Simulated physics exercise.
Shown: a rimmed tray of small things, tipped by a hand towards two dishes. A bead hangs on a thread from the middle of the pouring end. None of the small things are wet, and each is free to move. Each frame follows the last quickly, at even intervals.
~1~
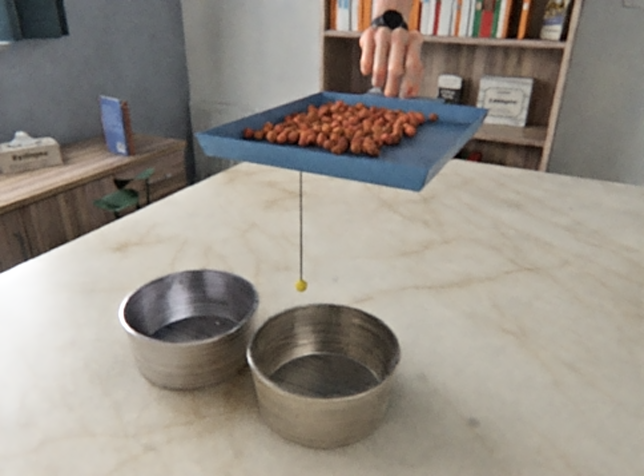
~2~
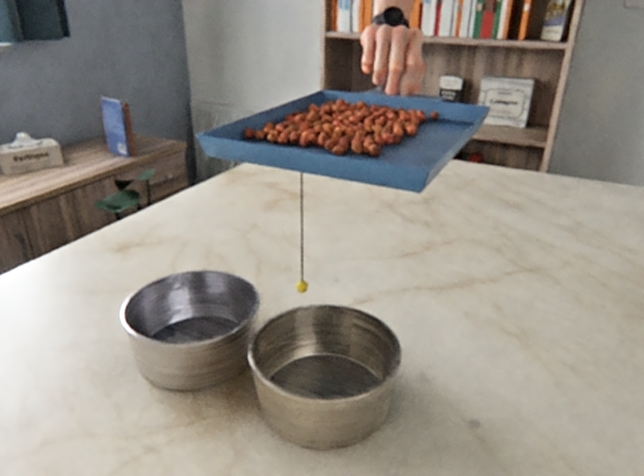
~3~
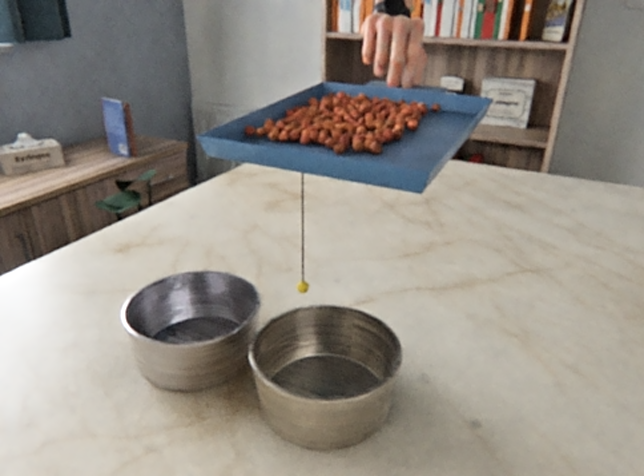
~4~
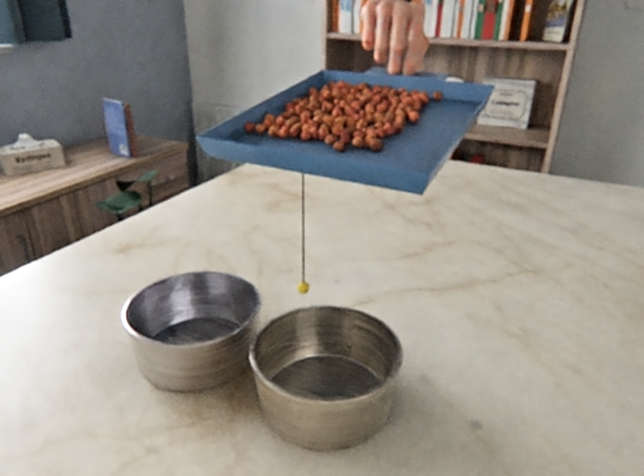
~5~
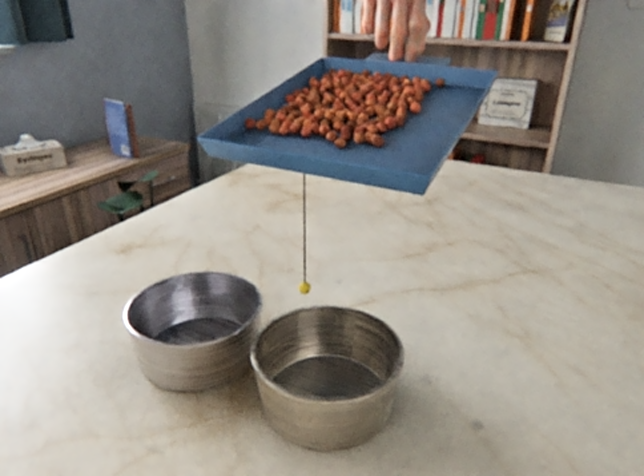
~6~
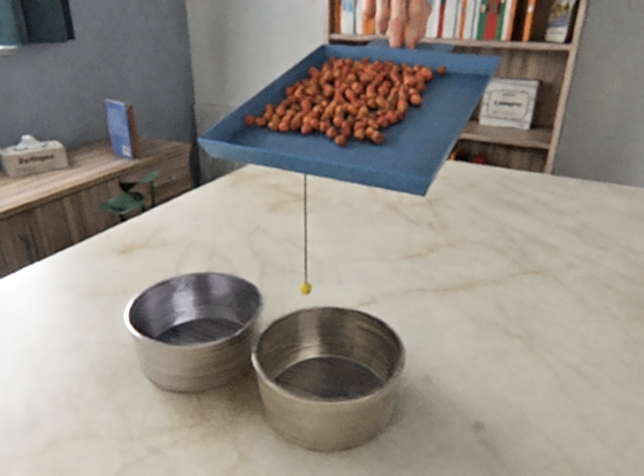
A hand at the back of a blue rimmed tray lifts its far edge little by little, tilting the heap of reddish-brown pellets toward the viewer while they keep their place on it. Below, two round metal dishes sit side by side on a pale marbled tabletop, a yellow bead hanging above them on a thread. The slightly raised view of the room, with bookshelves behind, stays almost still.
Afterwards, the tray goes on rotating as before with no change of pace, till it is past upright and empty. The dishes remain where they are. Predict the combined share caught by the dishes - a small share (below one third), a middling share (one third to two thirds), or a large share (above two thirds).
A large share, above two thirds.
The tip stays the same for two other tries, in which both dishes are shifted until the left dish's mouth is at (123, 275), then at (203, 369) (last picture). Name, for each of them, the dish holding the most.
First try, the dish at right; second try, the dish at left.
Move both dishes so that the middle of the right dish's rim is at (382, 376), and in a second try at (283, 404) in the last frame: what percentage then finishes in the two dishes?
First placement: Some 80 %; second placement: Some 30 %.
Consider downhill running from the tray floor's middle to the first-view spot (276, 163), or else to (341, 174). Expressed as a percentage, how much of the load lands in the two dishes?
90 per cent, then 70 per cent.
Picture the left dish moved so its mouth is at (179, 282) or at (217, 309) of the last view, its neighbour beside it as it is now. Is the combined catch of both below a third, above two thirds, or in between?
For the first try it's the middle third, and for the second it's more than two thirds.
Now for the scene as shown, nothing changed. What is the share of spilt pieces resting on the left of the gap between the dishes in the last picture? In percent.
Left fraction: Around 60 per cent.
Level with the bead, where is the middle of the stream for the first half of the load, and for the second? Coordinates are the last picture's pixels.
Points: About (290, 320), then about (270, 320).
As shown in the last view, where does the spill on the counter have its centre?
It centres at roughly (238, 466).
Shortly afterwards, tray tipped steeply; all but a few on the tray; only a few in the air.
Next, tray tipped right over; all but a few on the tray; only a few in the right dish; only a few in the left dish; only a few in the air.
Some moments later, tray tipped past a quarter turn; near half in the right dish; near a third in the left dish; near a quarter outside both.
In the end, tray tipped past a quarter turn; near half in the right dish; near a third in the left dish; near a quarter outside both.
